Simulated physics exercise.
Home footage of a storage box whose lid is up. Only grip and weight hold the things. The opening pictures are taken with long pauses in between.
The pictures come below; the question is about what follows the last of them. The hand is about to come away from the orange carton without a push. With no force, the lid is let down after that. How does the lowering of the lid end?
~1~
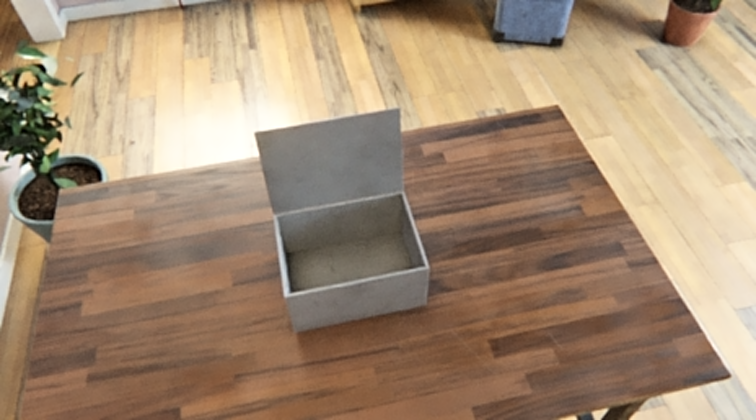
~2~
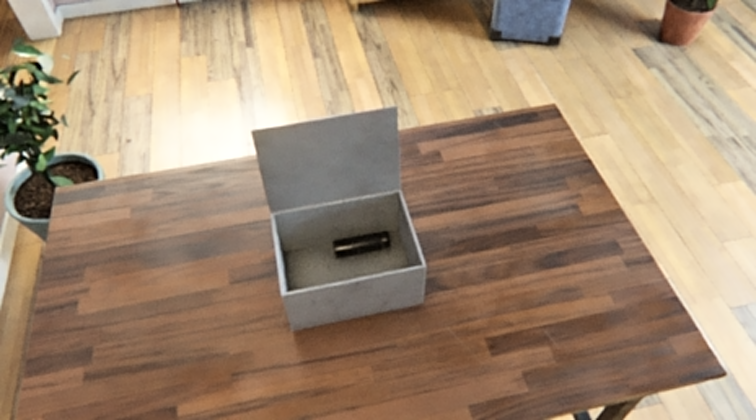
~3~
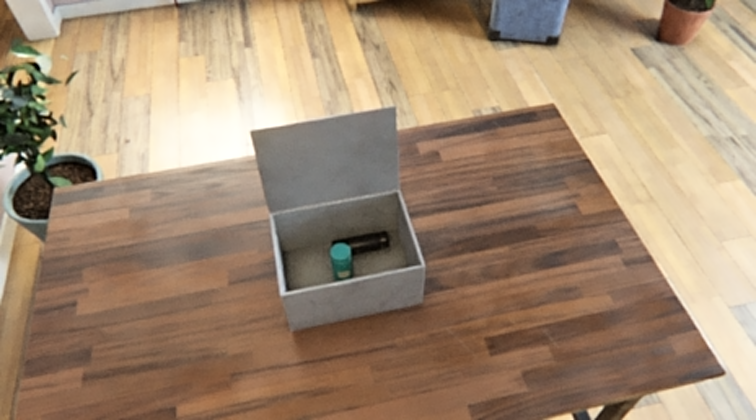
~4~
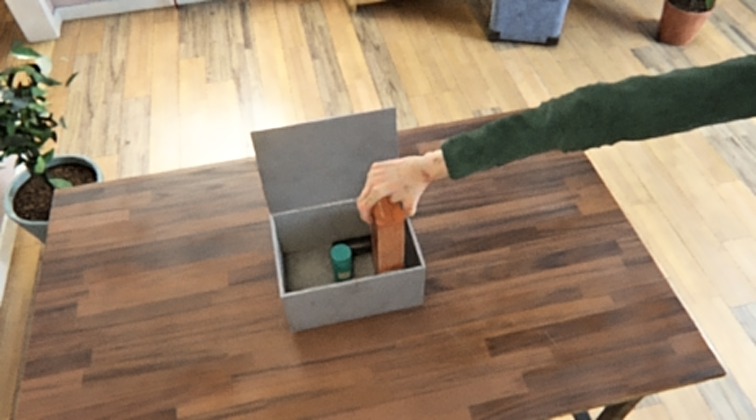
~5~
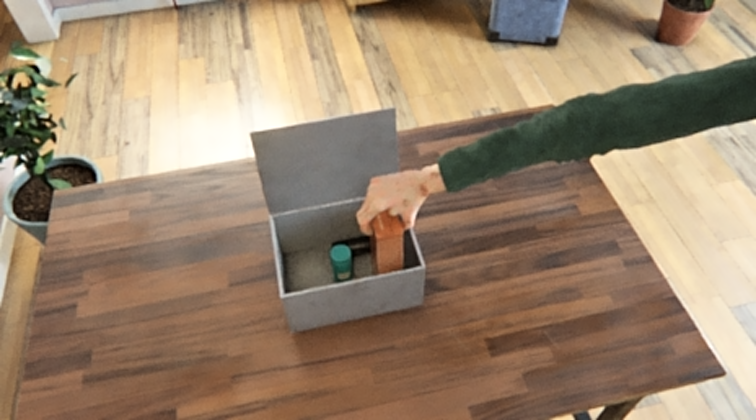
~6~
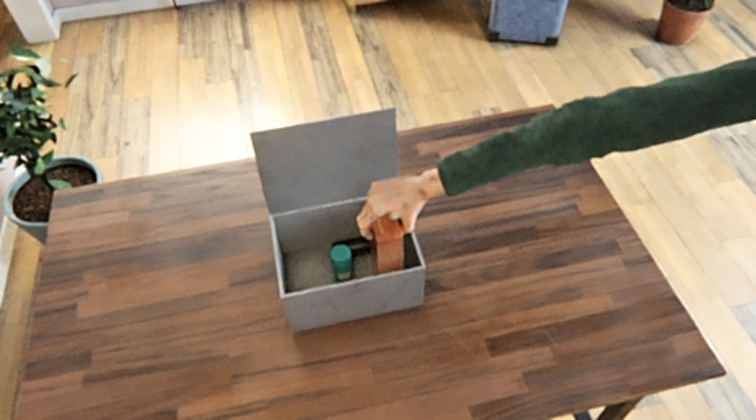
The lid is stopped partway open.
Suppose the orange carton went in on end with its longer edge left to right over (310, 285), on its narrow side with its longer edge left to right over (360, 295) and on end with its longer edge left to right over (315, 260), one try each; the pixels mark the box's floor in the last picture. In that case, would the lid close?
Try one: The lid remains open; try two: It comes all the way down; try three: It remains open.
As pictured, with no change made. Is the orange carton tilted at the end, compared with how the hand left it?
Simply put, it remains unturned.
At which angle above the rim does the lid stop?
Close to 40 degrees.
Then, 1.30 s later than the last frame, lid 81° above the rim.
Then, 1.60 s later than the last frame, lid 54° above the rim.
When it is over, lid 39° above the rim; all 3 as before. End places, in pixels of the last picture, orange carton near (387, 258).
